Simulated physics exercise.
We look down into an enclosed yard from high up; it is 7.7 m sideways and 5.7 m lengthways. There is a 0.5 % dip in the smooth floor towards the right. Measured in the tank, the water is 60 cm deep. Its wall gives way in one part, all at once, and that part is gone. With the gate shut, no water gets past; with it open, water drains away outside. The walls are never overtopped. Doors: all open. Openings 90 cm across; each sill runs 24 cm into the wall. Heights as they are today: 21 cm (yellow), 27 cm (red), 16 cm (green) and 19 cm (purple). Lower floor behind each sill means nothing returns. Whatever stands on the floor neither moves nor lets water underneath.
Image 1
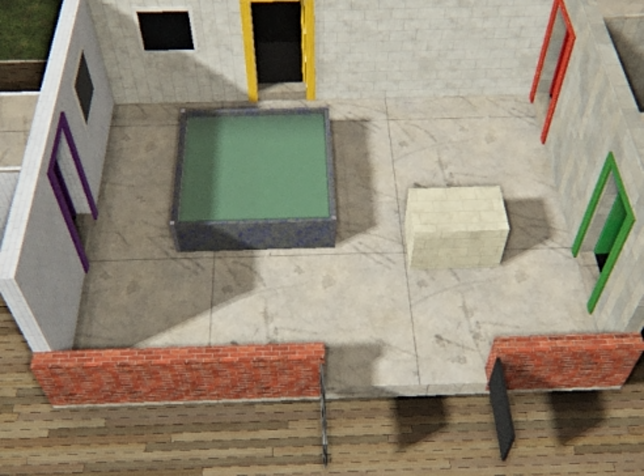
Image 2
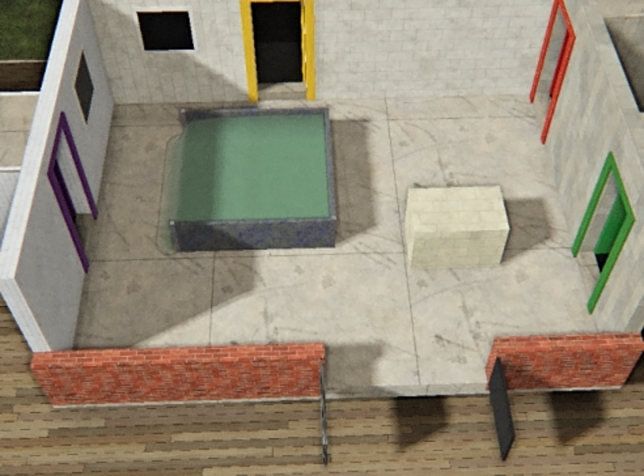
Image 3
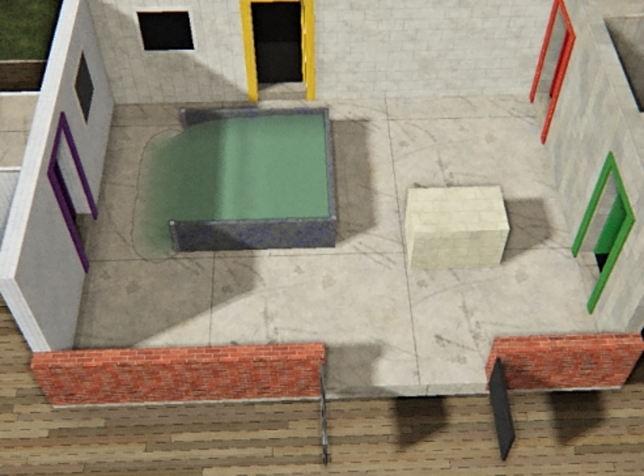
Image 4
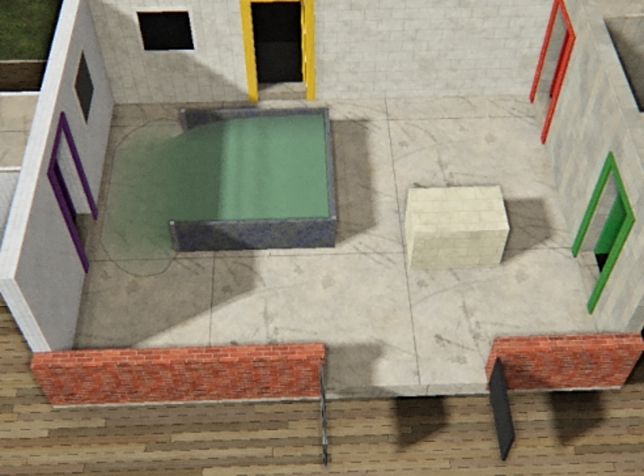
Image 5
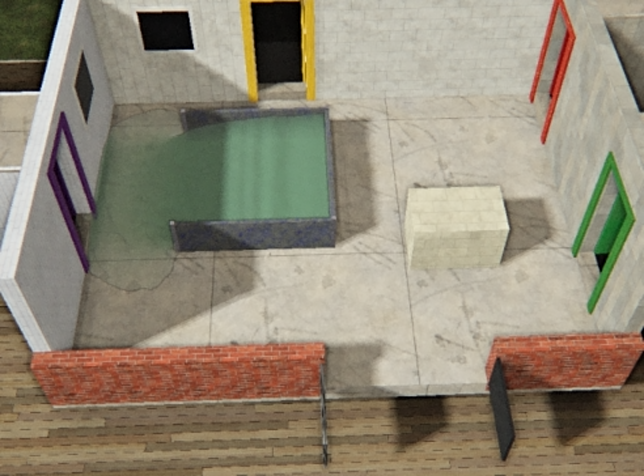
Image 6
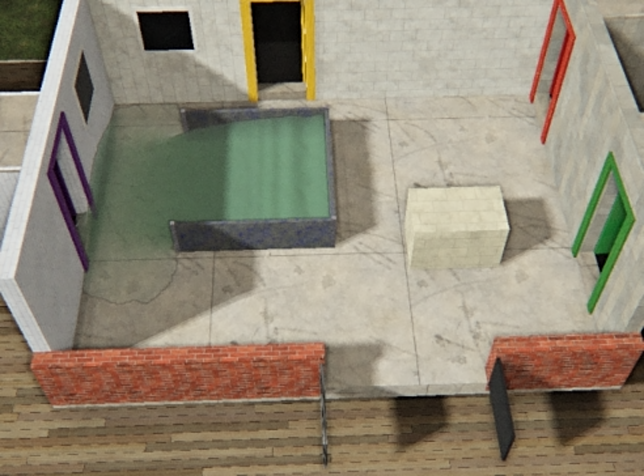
In this clip, a walled yard holds a dark-sided tank of green water and a pale block; the tank's left wall disappears, and water pours out leftward, spreading across the floor to the wall with the purple-framed doorway.
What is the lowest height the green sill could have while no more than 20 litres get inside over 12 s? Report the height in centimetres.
12 cm.
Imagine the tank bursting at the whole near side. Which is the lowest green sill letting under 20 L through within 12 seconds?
The answer is some 9.5 cm.
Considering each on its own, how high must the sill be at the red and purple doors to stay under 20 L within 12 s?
Close to 20 cm (red) and close to 33 cm (purple).
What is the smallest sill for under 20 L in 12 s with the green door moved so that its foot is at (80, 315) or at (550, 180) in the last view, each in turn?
Around 12.5 and 6.0 cm respectively.
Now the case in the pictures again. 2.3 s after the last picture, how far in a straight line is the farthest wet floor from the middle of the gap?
Front distance: Approx. 4.2 m.
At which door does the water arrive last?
Green.
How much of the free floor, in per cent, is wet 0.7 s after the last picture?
Around 15 per cent of the free floor.
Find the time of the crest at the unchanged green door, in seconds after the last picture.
At roughly 5.5 s.
Then, 0.7 s after the last picture water covers 15 % of the floor, deepest (48 cm) near (114, 108); it has not reached the green door.
Then, 2.3 s after the last picture water covers 35 % of the floor, deepest (37 cm) near (113, 115); it has not reached the green door.
Then, 11.3 s after the last picture water covers 95 % of the floor, deepest (12 cm) near (597, 364); 11 cm at the green door, 2 litres in over its 16 cm sill.
At the green door as built, the water peaked near 17 cm, 5.3 s after the last picture.
With a sill of 11 cm, 31 litres would have come in within the 12 s; with 13 cm, 13 litres. So under 20 litres takes about 12 cm.
